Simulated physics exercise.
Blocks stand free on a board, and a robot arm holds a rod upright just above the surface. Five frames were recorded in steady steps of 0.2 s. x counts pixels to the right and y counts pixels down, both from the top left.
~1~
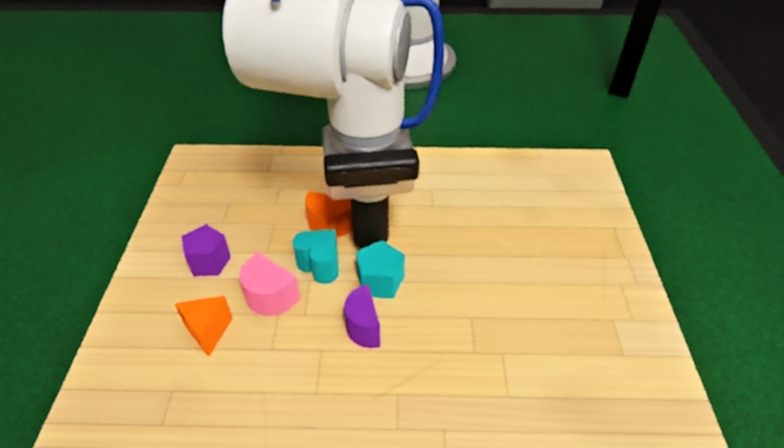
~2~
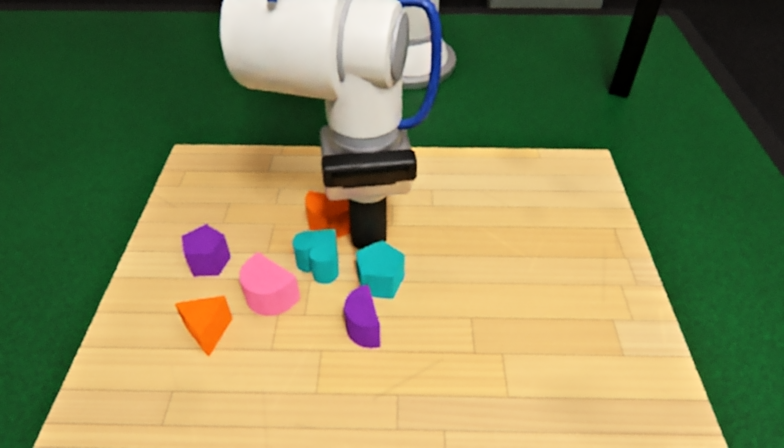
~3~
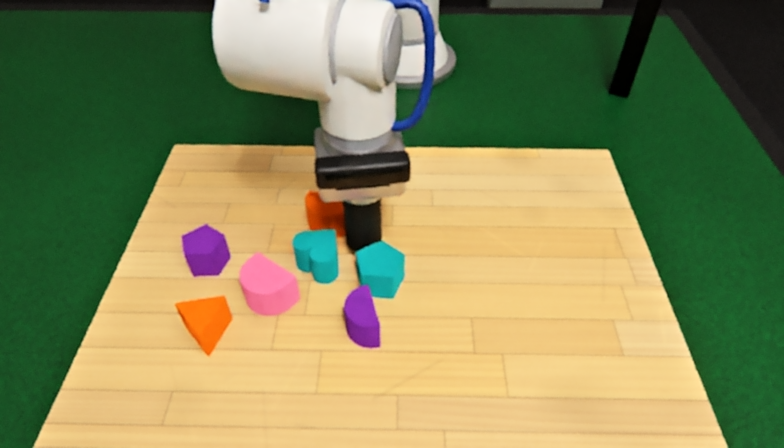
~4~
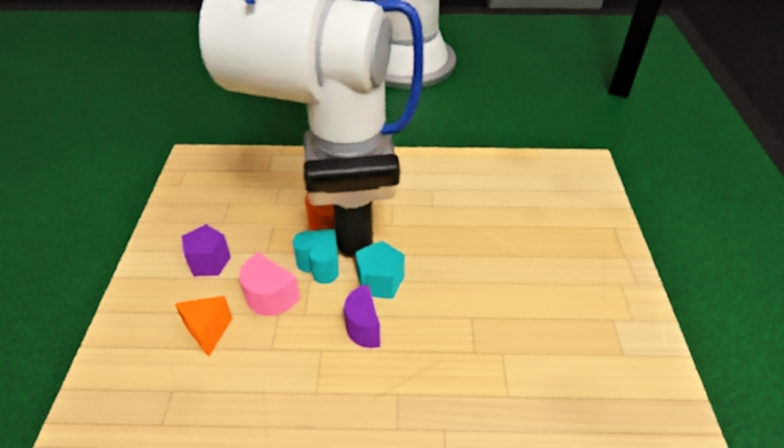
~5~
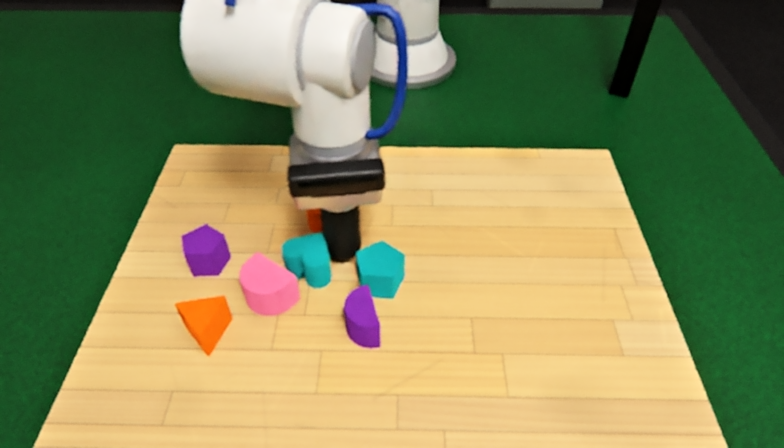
White robot arm easing its black rod left and slightly nearer among colourful blocks on a wooden board, nudging a turquoise heart left.
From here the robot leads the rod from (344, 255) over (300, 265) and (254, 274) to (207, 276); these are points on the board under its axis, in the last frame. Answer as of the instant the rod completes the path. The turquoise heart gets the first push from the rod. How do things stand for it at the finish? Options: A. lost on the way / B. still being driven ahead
A (lost on the way)
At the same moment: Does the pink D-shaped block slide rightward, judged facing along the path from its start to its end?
Answer: No.
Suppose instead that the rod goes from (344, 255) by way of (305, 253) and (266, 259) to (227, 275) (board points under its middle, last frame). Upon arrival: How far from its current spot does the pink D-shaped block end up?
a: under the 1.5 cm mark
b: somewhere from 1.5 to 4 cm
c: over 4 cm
Choice b: Somewhere from 1.5 to 4 cm.
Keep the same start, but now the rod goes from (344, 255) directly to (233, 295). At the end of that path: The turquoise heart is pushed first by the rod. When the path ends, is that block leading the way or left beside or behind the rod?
Still leading.
What follows on the original path. One third of the way, rod at (298, 257); orange triangular piece at (191, 317); pink D-shaped block at (240, 291), turned 30° anticlockwise; turquoise heart at (265, 263), turned 20° anticlockwise.
Two thirds of the way, rod at (251, 265); orange triangular piece at (183, 325), turned 40° clockwise; pink D-shaped block at (230, 304), turned 55° anticlockwise; turquoise heart at (219, 276), turned 45° anticlockwise.
At the end, rod at (204, 268); orange triangular piece at (183, 326), turned 40° clockwise; purple pentagon at (179, 234), turned 40° clockwise; pink D-shaped block at (230, 305), turned 55° anticlockwise; turquoise heart at (195, 284), turned 70° anticlockwise.
